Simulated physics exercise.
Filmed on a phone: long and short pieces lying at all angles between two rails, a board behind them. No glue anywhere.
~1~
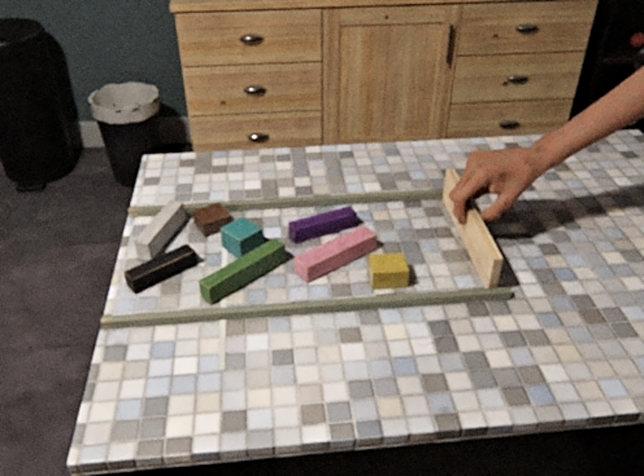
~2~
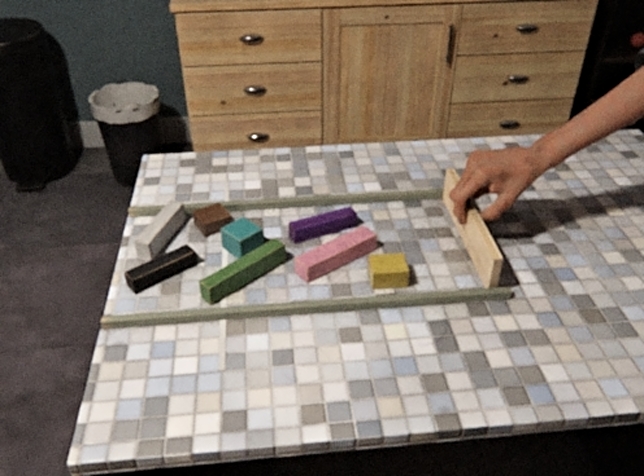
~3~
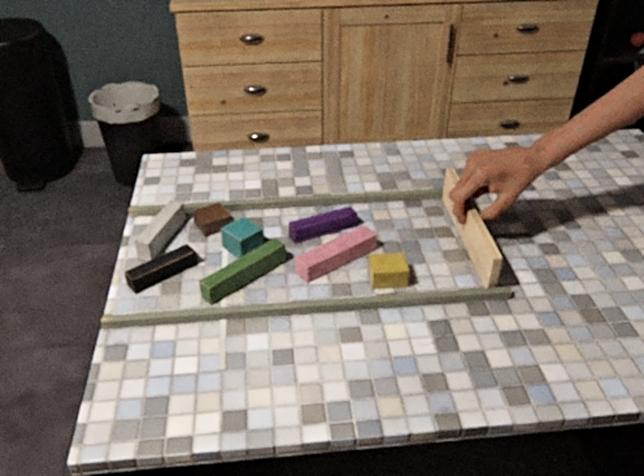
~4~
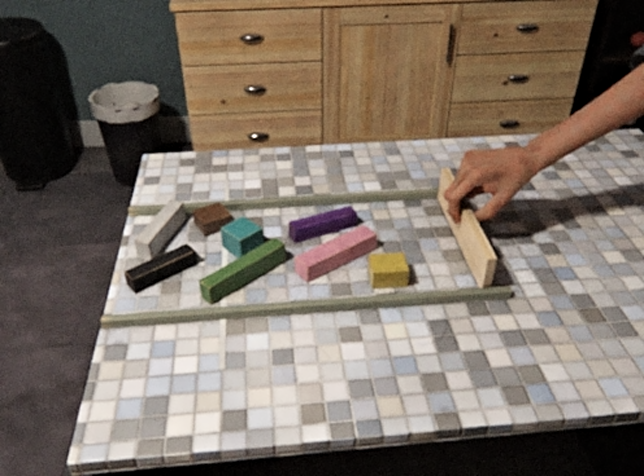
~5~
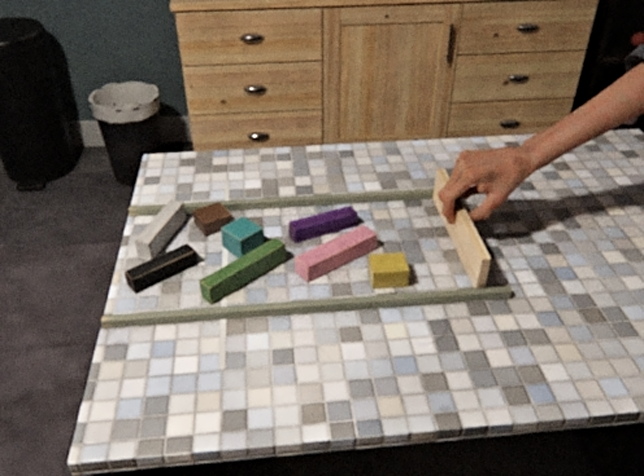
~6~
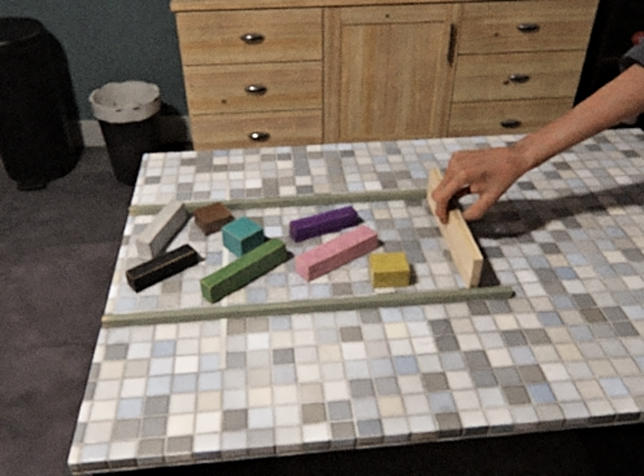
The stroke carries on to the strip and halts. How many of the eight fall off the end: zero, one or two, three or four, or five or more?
The number that fall off is zero.
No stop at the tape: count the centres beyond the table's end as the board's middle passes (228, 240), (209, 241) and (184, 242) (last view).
It would be 0, 1 and 3.
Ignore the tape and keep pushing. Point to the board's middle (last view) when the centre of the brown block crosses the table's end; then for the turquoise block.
Near (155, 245) and (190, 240).
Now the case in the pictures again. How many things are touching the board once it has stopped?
3 of them.
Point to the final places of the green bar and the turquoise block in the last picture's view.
The green bar stops around (173, 262); the turquoise block around (153, 253).
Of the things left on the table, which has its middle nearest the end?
The black stick.
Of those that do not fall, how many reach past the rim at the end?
Overhanging: 1.
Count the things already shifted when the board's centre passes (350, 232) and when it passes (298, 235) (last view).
First 3, then 5.
Early on, none off yet; white bar at rest near (162, 229); black stick at rest near (163, 267); brown block at rest near (213, 218).
A while later, none off yet; white bar at rest near (162, 229); black stick travelled a little near (142, 275); brown block at rest near (213, 218).
Finally, the number that fall off is zero.
